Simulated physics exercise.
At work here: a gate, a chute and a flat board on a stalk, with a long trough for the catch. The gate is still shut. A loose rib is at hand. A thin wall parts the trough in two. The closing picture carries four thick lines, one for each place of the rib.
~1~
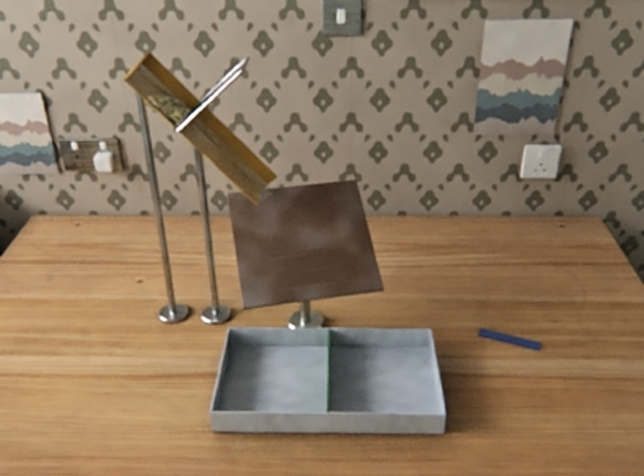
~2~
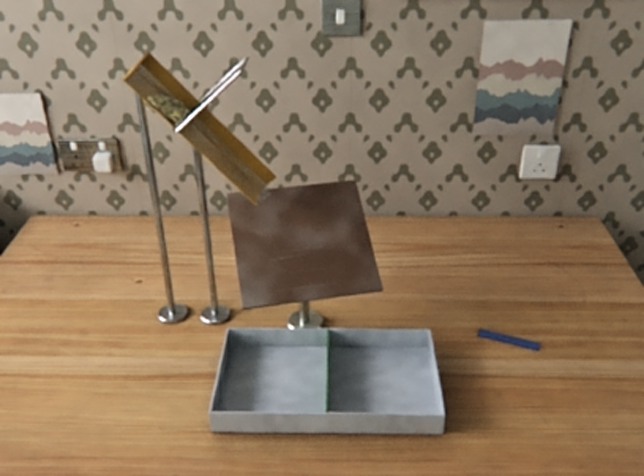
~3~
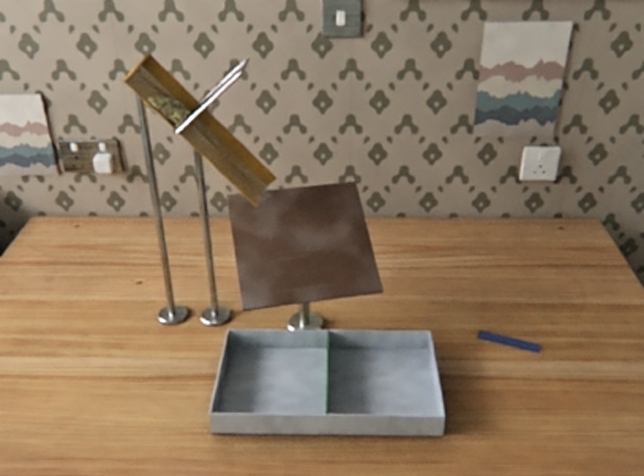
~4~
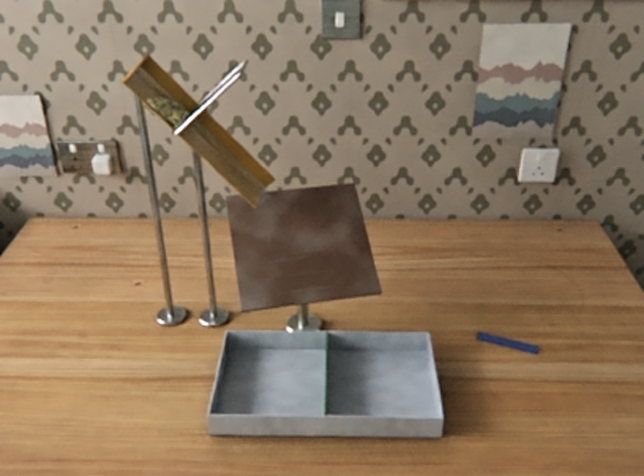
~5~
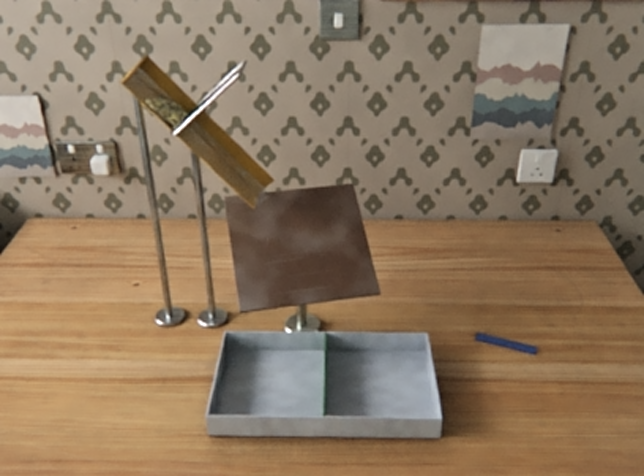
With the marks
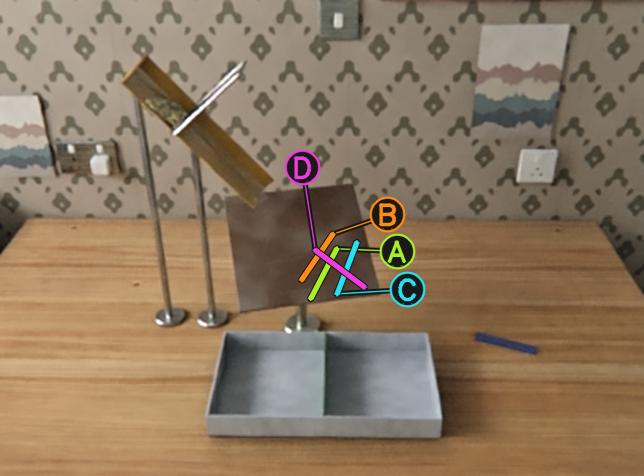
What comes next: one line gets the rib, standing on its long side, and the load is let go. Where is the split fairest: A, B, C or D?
Go for C.
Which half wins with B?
Left.
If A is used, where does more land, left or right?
The left half.
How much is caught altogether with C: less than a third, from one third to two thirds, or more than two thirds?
It is more than two thirds.
On the marked copy, line A from (336, 248) to (310, 298); line B from (332, 234) to (301, 279); line C from (356, 242) to (337, 293); line D from (315, 250) to (364, 287).
If A is chosen, of what is caught, most in the left half, a small part in the right.
If B is chosen, of what is caught, most in the left half, about a quarter in the right.
If C is chosen, of what is caught, about half in the left half, about half in the right.
If D is chosen, of what is caught, a small part in the left half, most in the right.
